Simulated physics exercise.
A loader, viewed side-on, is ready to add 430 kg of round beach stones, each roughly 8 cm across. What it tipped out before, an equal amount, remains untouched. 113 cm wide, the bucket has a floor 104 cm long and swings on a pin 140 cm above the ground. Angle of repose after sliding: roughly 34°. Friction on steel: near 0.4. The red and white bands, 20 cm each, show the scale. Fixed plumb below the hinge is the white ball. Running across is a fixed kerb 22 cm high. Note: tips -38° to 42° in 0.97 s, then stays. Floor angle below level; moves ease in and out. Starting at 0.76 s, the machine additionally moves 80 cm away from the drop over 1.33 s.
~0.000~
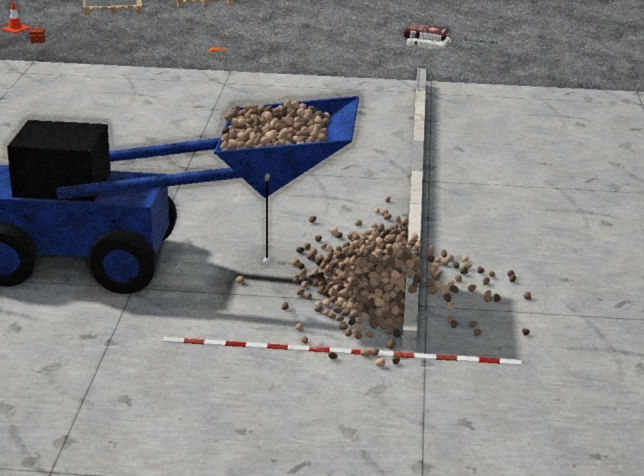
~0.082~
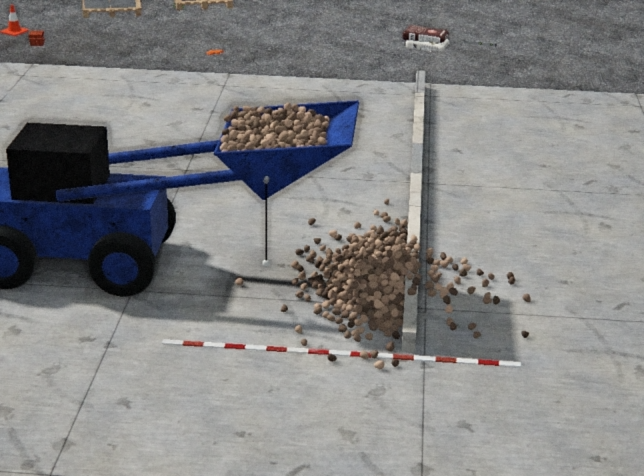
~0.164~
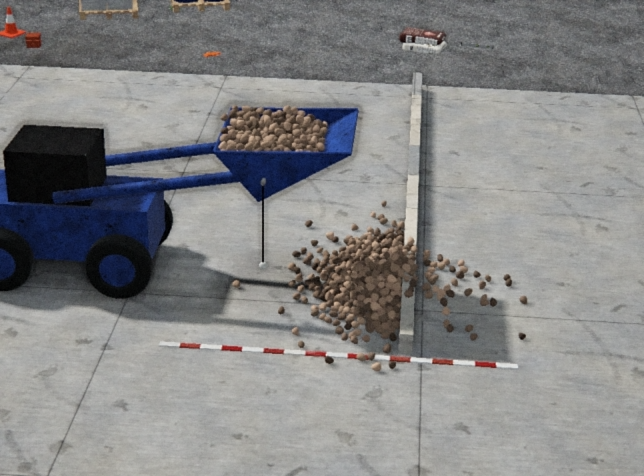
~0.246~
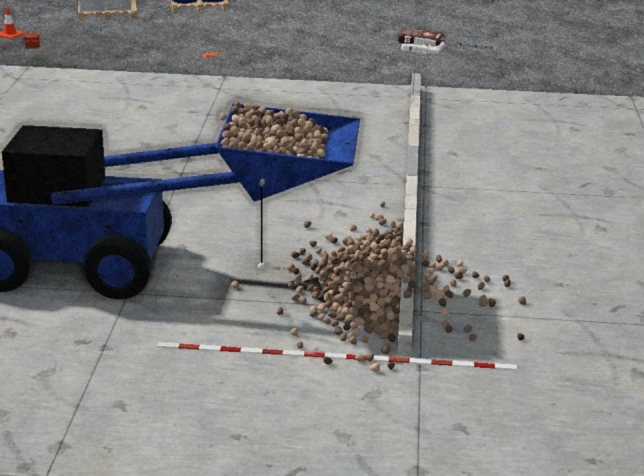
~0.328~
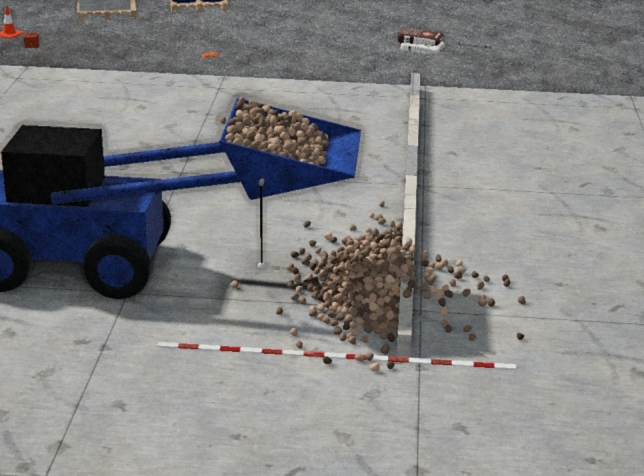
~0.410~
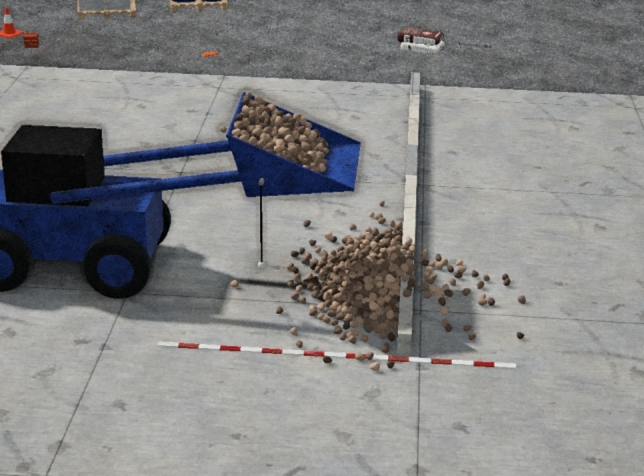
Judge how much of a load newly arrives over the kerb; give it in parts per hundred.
Close to 1 in every hundred.
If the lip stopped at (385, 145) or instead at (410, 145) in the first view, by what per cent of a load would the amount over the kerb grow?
10 %, then 35 %.
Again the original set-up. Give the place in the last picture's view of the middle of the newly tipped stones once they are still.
They settle centred around (336, 272).
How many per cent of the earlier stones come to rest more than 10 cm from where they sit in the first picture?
Roughly 15 per cent of them.
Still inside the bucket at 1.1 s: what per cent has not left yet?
About 60 percent is still in there.
After 0.7 s the floor is at 30°; in per cent of one load, 100 in the bucket, 94 on this side of the kerb, 7 over the kerb; the foremost stones are at (499, 294).
After 1.1 s the floor is at 42°; in per cent of one load, 59 in the bucket, 134 on this side of the kerb, 7 over the kerb; the foremost stones are at (499, 294).
After 2.5 s the floor is at 42°; in per cent of one load, 0 in the bucket, 192 on this side of the kerb, 8 over the kerb; the foremost stones are at (505, 287).
After 5.2 s the floor is at 42°; in per cent of one load, 0 in the bucket, 192 on this side of the kerb, 8 over the kerb; the foremost stones are at (505, 287). Net gain over the kerb, 1.
